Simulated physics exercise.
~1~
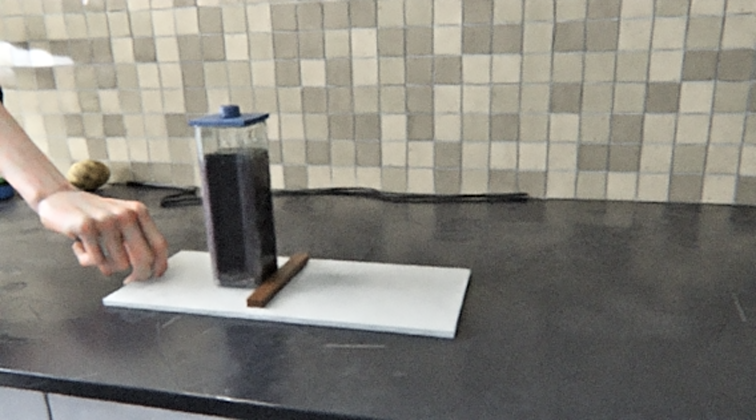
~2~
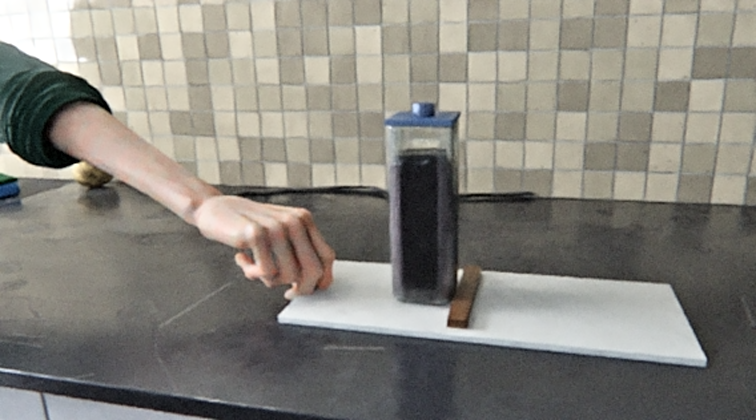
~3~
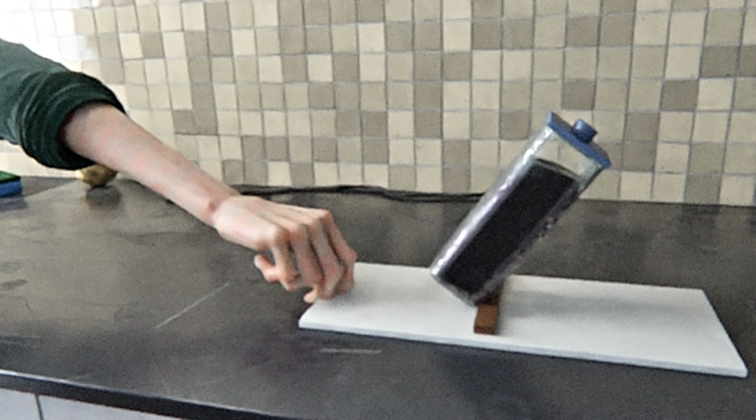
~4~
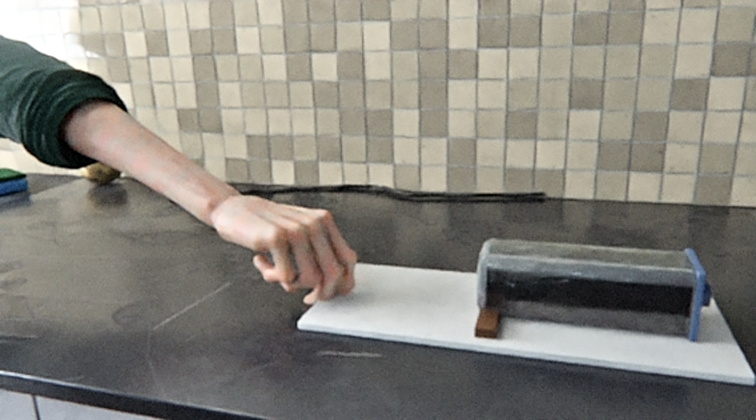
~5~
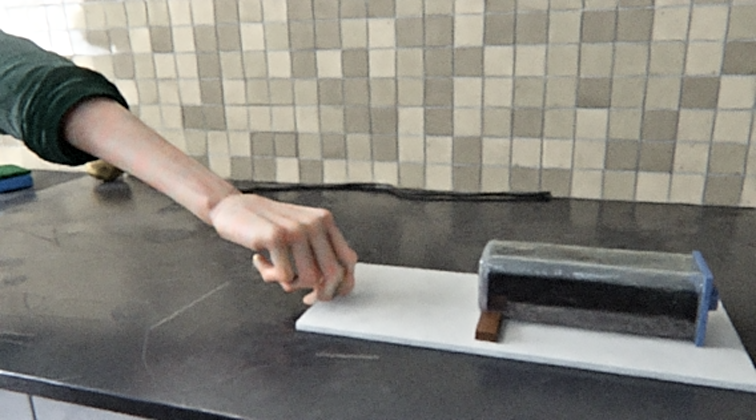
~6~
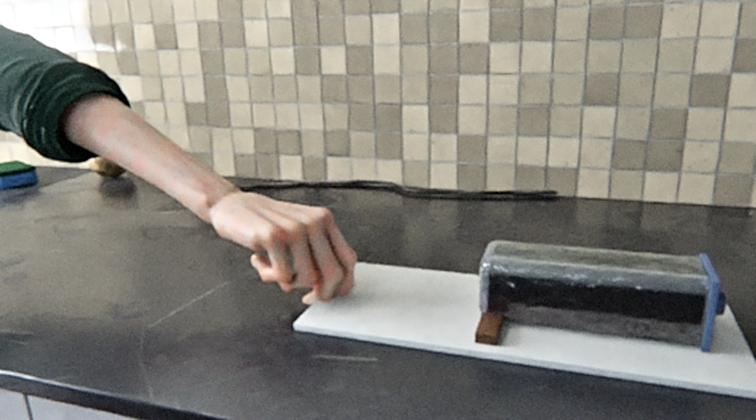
On a dark countertop in front of a beige and brown tiled wall, a tall clear canister with a blue lid and dark contents stands on a white board, just left of a thin brown wooden strip. A hand grips the left end of the board and slides it to the right, carrying the canister along. As the board comes to a stop, the canister tips rightward over the strip, leaning steeply. It topples onto its side, its lid pointing right. It ends lying there, still closed, with the hand still at the board's left end.
